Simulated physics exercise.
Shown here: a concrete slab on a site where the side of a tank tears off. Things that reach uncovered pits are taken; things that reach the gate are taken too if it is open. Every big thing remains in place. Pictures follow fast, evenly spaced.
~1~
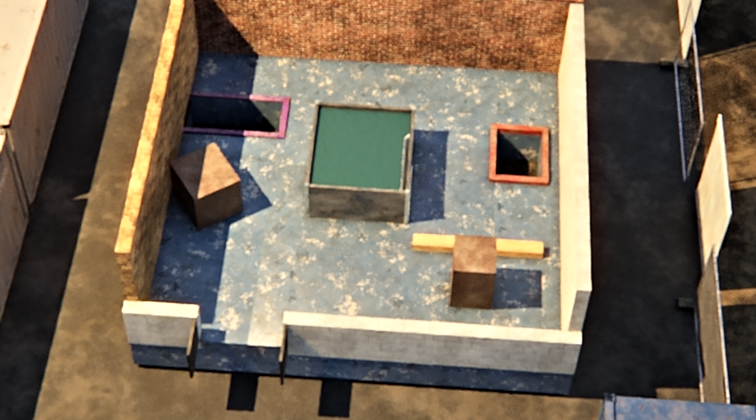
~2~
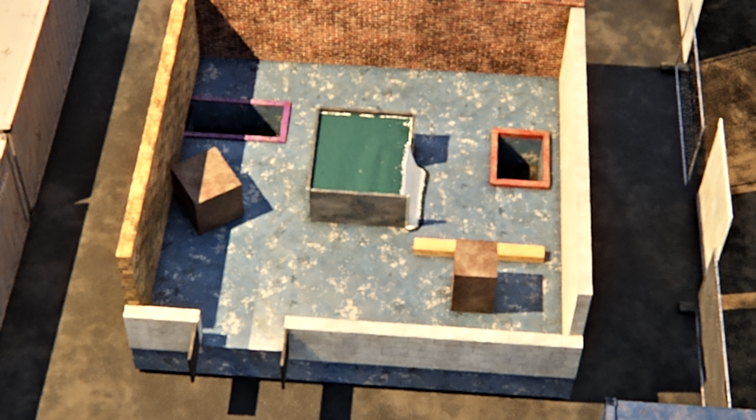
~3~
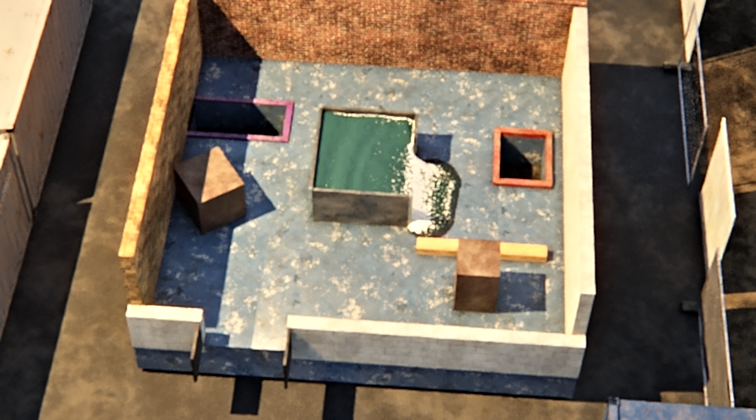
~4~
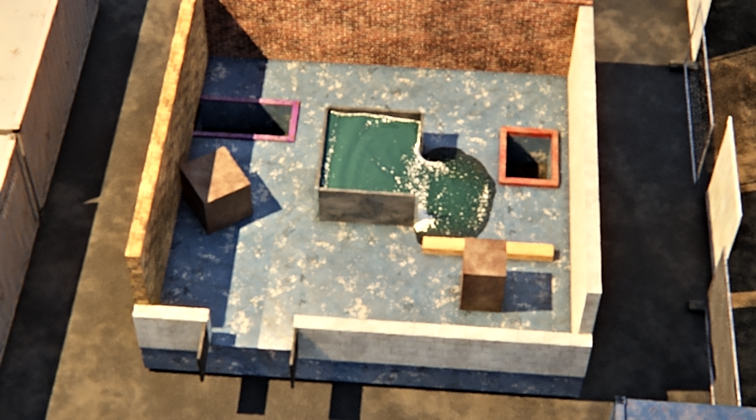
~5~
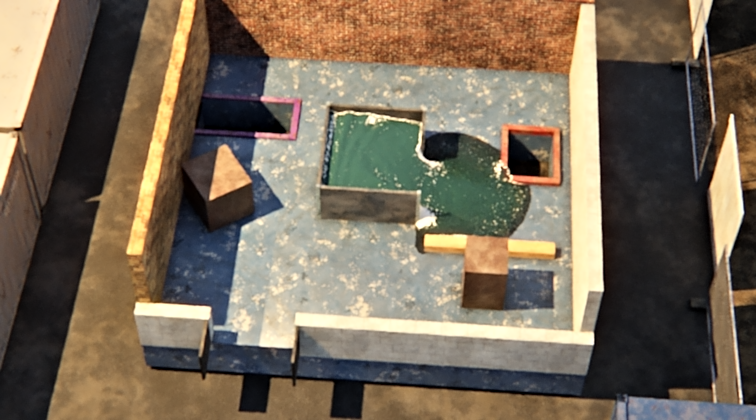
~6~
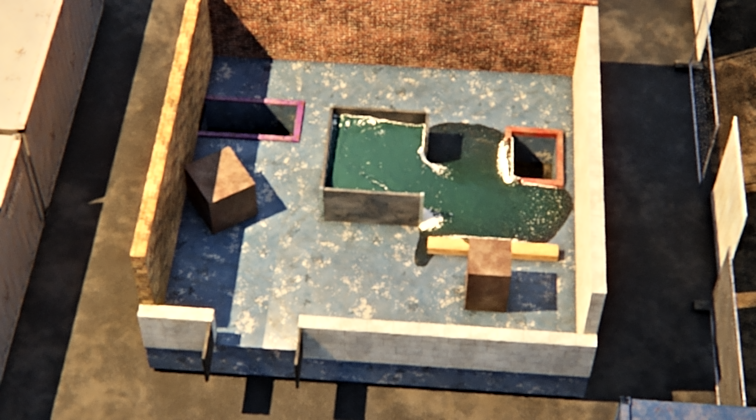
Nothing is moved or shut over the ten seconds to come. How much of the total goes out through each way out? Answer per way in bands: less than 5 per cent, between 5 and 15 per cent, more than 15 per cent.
Going out through each: The gate, less than 5 per cent; the red pit, more than 15 per cent; the purple pit, less than 5 per cent.
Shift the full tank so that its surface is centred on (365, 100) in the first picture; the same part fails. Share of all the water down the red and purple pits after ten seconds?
Red 35 %, purple 2 %.
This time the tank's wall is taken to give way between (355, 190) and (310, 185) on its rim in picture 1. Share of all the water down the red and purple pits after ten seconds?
Red 0 %, purple 0 %.
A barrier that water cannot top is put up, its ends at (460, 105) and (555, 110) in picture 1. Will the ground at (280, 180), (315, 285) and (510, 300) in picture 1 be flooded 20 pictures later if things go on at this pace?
Same order as asked - unsoaked, unsoaked, soaked.
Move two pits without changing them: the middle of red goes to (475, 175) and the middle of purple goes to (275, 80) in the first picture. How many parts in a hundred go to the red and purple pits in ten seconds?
Split: Red 30 %, purple 6 %.
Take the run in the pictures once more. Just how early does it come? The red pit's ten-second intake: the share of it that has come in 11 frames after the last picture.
It works out at roughly 40 percent of the ten-second total.
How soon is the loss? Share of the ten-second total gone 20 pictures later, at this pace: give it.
About 70 per cent.
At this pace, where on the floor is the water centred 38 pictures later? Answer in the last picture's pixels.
Near (441, 201).
A moment on, water covers 20 % of the floor; the gate 0 %, the red pit 4 %, the purple pit 0 %.
Next, water covers 30 % of the floor; the gate 0 %, the red pit 9 %, the purple pit 0 %.
Then, water covers 40 % of the floor; the gate 0 %, the red pit 18 %, the purple pit 0 %.
Later, water covers 80 % of the floor; the gate 0 %, the red pit 22 %, the purple pit 0 %.
In the end, water covers 95 % of the floor; the gate 1 %, the red pit 23 %, the purple pit 2 %.
